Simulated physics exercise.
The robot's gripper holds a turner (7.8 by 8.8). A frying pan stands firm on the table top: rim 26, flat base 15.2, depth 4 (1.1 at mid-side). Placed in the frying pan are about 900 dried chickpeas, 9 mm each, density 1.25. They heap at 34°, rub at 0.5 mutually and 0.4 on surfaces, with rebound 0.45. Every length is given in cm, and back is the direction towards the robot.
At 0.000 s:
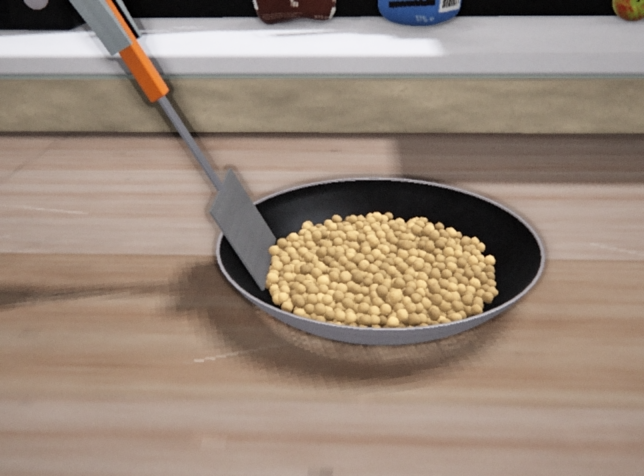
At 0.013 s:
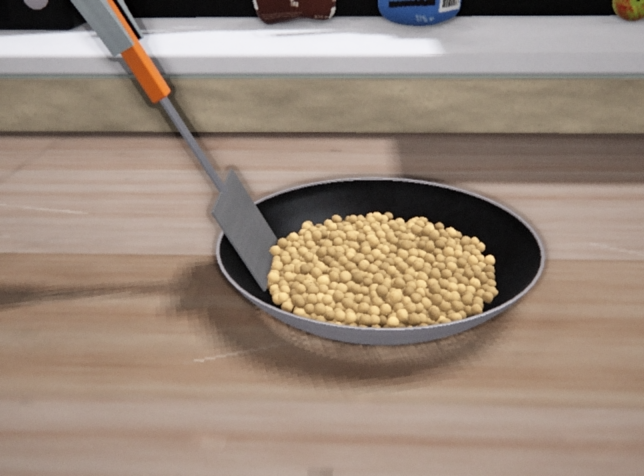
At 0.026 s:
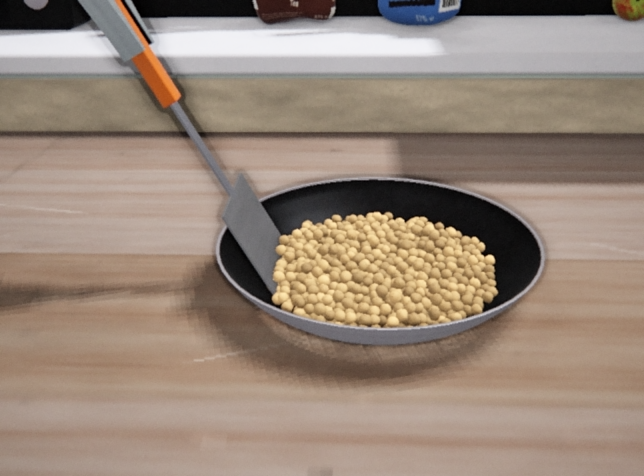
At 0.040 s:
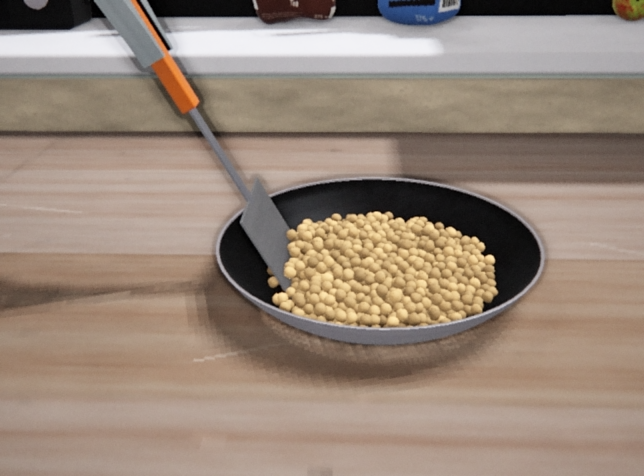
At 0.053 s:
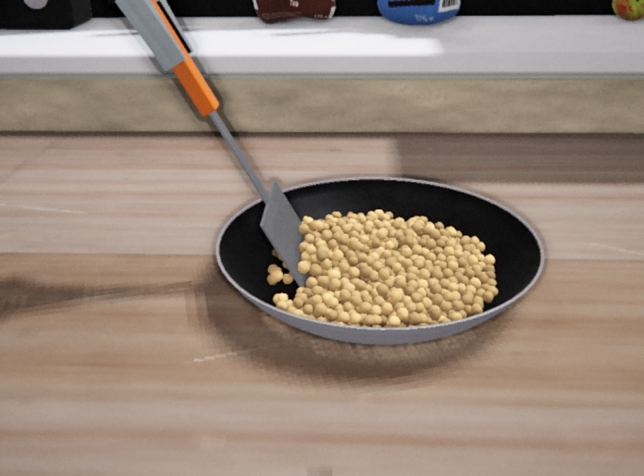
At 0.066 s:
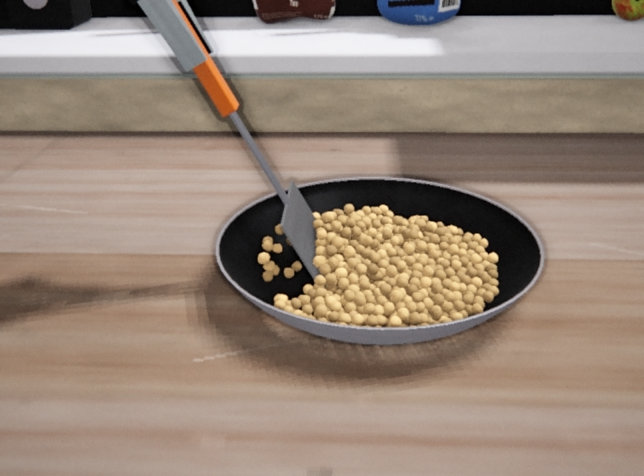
A gripper holding a turner with an orange band slid its blade rightward through a heap of chickpeas in a black frying pan, pushing them slightly while a few were left behind the blade.
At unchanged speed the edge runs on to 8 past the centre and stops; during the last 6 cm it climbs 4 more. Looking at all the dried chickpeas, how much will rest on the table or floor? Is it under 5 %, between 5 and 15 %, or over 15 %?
It is over 15 %.
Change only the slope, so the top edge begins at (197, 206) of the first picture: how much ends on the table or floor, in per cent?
Spill: Approx. 25 per cent.
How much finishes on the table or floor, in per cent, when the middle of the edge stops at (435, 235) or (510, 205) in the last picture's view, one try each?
Respectively about 15 and 40 percent end on the table or floor.
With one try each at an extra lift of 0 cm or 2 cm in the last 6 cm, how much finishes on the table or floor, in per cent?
Roughly 30 per cent, then 35 per cent.
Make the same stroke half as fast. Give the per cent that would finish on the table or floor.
Roughly 10 in a hundred.
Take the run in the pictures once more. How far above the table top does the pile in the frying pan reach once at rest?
Roughly 4.5 centimetres.
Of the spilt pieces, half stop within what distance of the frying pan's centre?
The answer is around 42 cm.
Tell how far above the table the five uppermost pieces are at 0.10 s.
8 cm or so.
By 0.10 s, sloping 62°, highest piece 9 above the table; 899 in the frying pan, 1 on the blade or in flight.
By 0.13 s, sloping 62°, highest piece 13 above the table; 895 in the frying pan, 5 on the blade or in flight.
By 0.35 s, sloping 62°, highest piece 13 above the table; 680 in the frying pan, 187 on the table or floor, 33 on the blade or in flight.
By 1.40 s, sloping 62°, highest piece 4 above the table; 680 in the frying pan, 220 on the table or floor.
Final count, 680 in the frying pan, 220 on the table or floor. That is 24 % on the table or floor.
